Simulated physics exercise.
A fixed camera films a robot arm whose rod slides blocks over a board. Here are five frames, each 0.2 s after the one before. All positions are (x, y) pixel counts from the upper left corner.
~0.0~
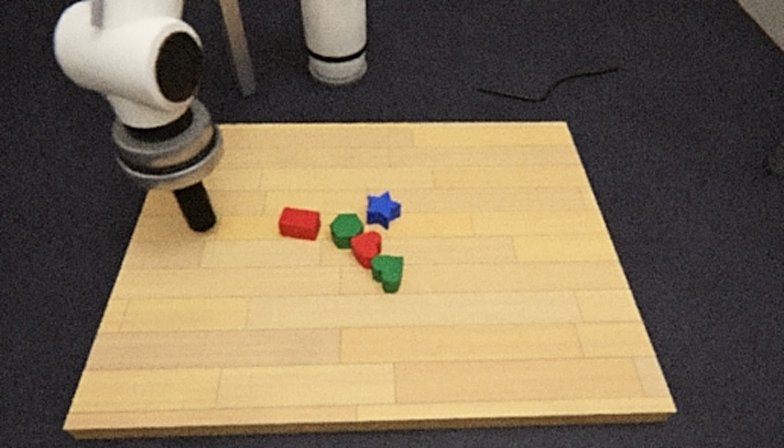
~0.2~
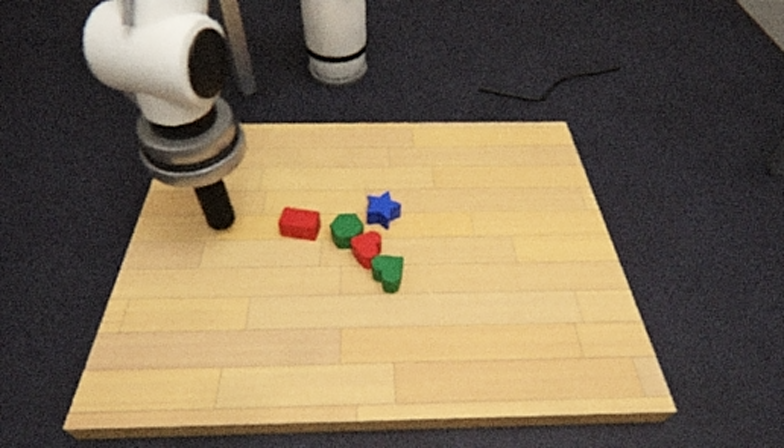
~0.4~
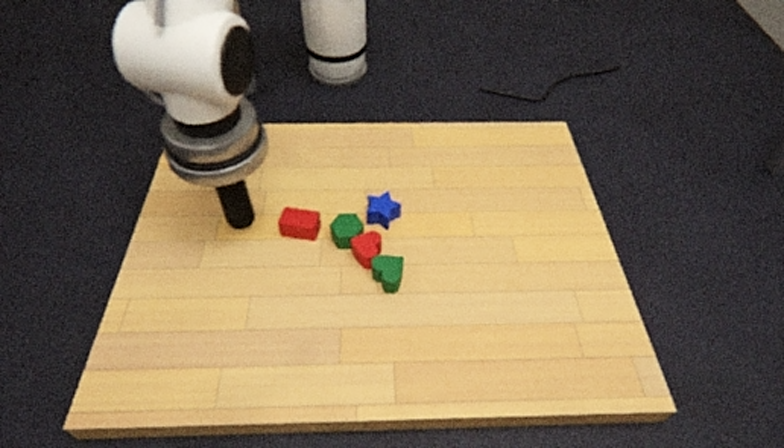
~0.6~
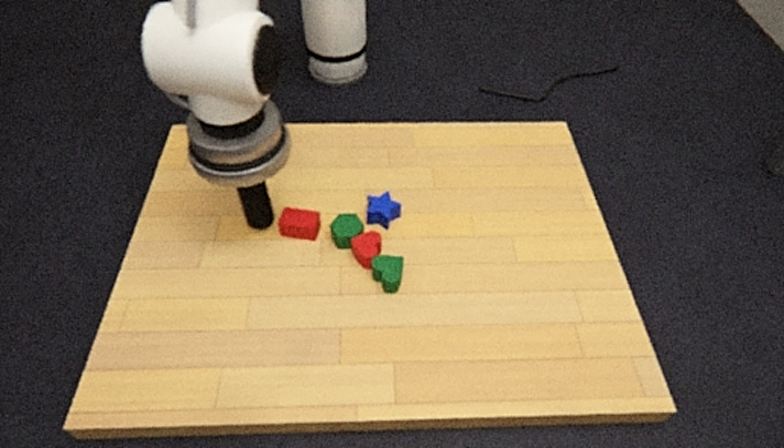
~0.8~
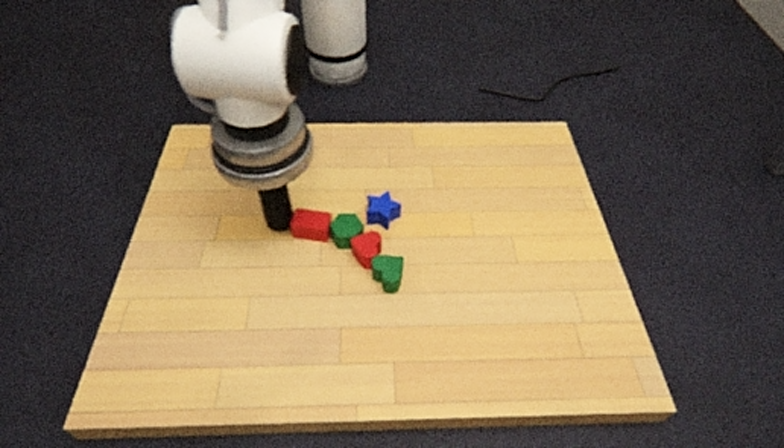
Robot arm with a black rod sliding right across a wooden board and nudging a red block toward a green one.
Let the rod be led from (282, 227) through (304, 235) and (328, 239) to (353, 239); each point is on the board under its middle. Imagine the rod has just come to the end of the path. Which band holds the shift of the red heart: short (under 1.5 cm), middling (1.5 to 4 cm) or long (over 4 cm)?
My prediction: Under 1.5 cm.
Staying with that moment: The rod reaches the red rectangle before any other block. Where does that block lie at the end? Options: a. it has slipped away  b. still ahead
Answer: B.
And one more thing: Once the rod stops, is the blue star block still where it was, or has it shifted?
It is shoved along.
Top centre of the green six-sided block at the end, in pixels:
Answer: (420, 222).
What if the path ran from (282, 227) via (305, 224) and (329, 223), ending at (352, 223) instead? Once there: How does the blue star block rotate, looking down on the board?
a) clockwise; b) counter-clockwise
The correct letter is b.
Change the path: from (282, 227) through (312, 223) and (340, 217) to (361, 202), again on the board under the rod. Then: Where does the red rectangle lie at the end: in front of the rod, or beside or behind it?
Shed along the way.
On the path given first. One third of the way, rod (303, 229); red rectangle (335, 224); green six-sided block (370, 222), turned 25° anticlockwise; red heart (372, 246), turned 15° clockwise; blue star block (386, 201).
Two thirds of the way, rod (328, 233); red rectangle (361, 227), turned 15° anticlockwise; green six-sided block (395, 223), turned 30° anticlockwise; red heart (373, 246), turned 20° clockwise; blue star block (389, 199), turned 20° anticlockwise.
At the end, rod (353, 233); red rectangle (386, 226), turned 15° anticlockwise; green six-sided block (420, 222), turned 35° anticlockwise; red heart (373, 247), turned 25° clockwise; blue star block (390, 199), turned 25° anticlockwise.
